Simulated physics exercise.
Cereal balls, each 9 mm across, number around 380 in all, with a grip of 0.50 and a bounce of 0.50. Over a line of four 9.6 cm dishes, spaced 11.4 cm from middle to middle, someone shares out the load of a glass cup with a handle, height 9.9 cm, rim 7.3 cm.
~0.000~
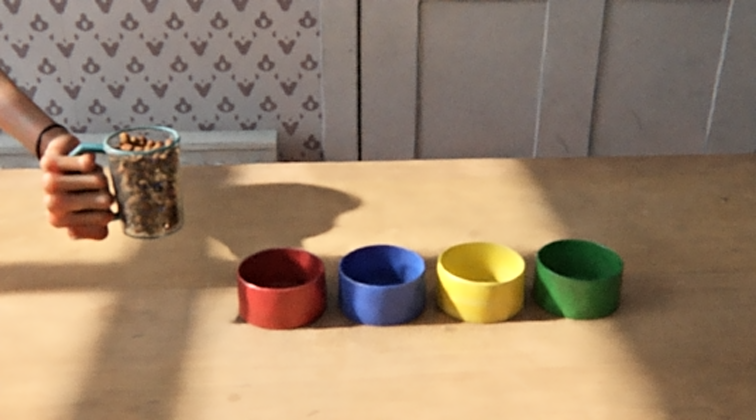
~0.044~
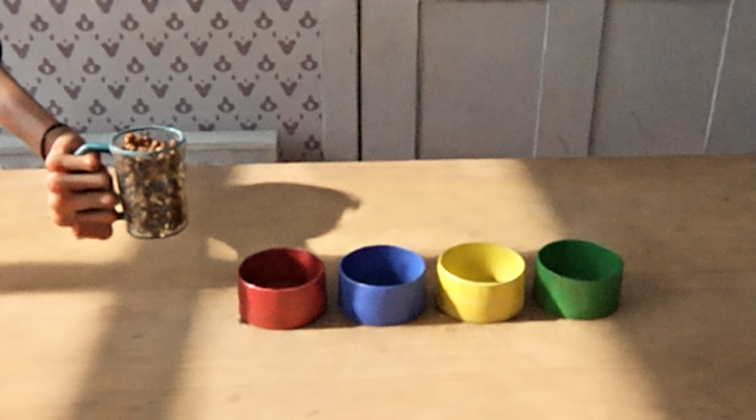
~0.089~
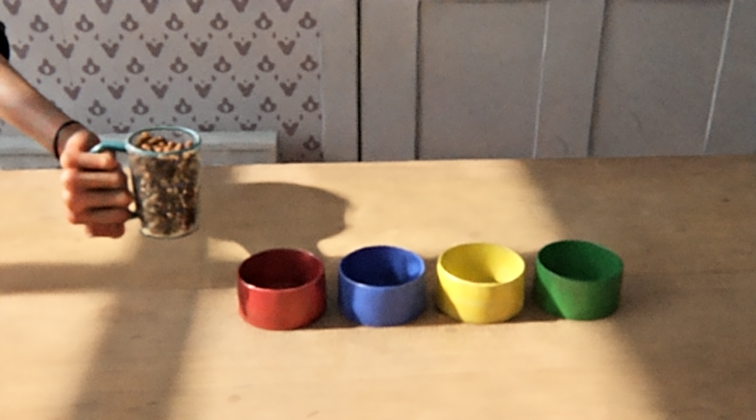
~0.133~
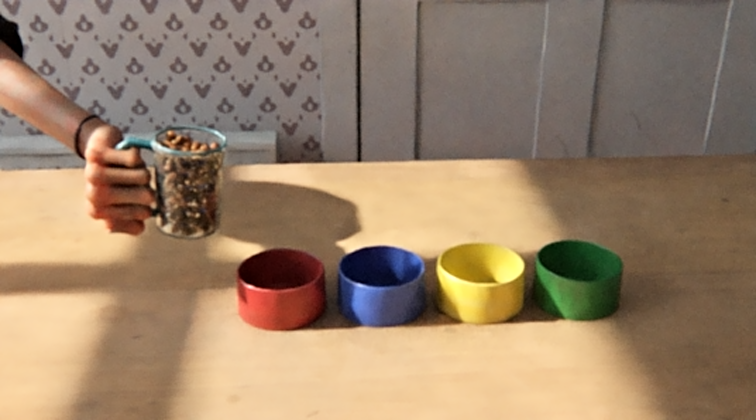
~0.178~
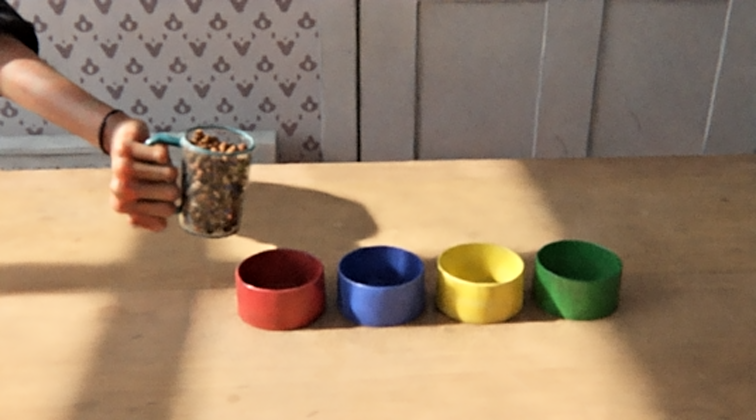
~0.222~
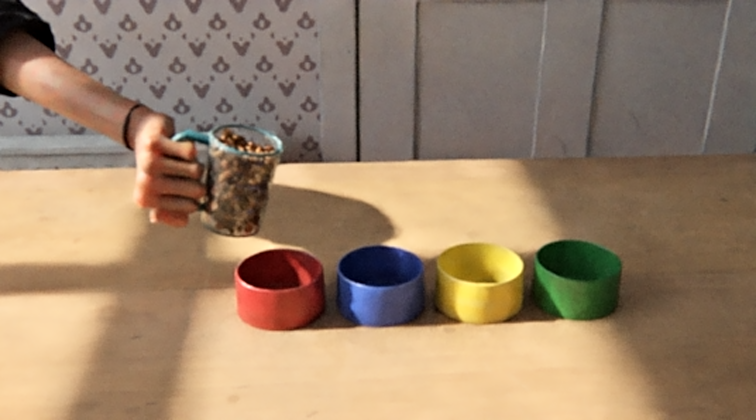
A hand carried a clear, handled cup full of small brown pieces rightward above a wooden table, gradually tilting it slightly as it neared the red dish, while four colorful dishes stayed in a row.
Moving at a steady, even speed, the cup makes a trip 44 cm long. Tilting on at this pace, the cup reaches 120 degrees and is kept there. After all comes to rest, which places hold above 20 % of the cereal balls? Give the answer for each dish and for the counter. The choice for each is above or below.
In order: Red: Gets a fifth at most; blue: Gets a fifth at most; green: Gets more than a fifth; yellow: Gets a fifth at most; counter: Gets more than a fifth.
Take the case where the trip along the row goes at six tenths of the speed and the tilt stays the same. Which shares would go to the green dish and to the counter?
Shares - green 60, counter 30.
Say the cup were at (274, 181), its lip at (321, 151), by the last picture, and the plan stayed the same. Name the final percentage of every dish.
Dish by dish: Red 0 percent, blue 0 percent, green 70 percent, yellow 0 percent.
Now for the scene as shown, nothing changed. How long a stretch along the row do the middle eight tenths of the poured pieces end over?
Spread: Around 15 cm.
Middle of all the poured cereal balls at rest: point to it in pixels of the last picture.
Look around (592, 284) in the last picture.
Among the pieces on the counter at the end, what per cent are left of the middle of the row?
Near 0 percent ends up there.
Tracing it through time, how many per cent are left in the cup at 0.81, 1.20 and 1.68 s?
Roughly 100, then 85, then 20.
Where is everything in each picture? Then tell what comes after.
Cup at (148, 183), tilt 0 degrees, lip at (177, 139), moved 0.0 cm; middle of the pieces at (146, 187); red dish at (281, 268); blue dish at (382, 265); yellow dish at (482, 262); green dish at (580, 260), in the first frame.
Cup at (152, 183), tilt 1 degrees, lip at (183, 140), moved 0.5 cm; middle of the pieces at (151, 187), in the second frame.
Cup at (166, 184), tilt 3 degrees, lip at (199, 141), moved 2.0 cm; middle of the pieces at (165, 187), in the third frame.
Cup at (189, 183), tilt 6 degrees, lip at (225, 143), moved 4.4 cm; middle of the pieces at (187, 187), in the fourth frame.
Cup at (214, 183), tilt 10 degrees, lip at (254, 145), moved 7.1 cm; middle of the pieces at (212, 186), in the fifth frame.
Cup at (239, 182), tilt 14 degrees, lip at (281, 147), moved 9.8 cm; middle of the pieces at (237, 185); red dish at (280, 269); blue dish at (381, 266); yellow dish at (480, 263); green dish at (578, 260). Its pace works out near 85 degrees a second; the hand travels 60 cm a second, in the sixth frame.
Then, at 0.81 s, tilt 64 degrees; cup holds 100 %.
After 1.20 s, tilt 97 degrees; cup holds 85 %, green 5 %.
After 1.68 s, tilt 120 degrees; cup holds 20 %, green 55 %.
At rest (2.4 s), red 0 %, blue 0 %, green 70 %, yellow 0 %, counter 30 %.
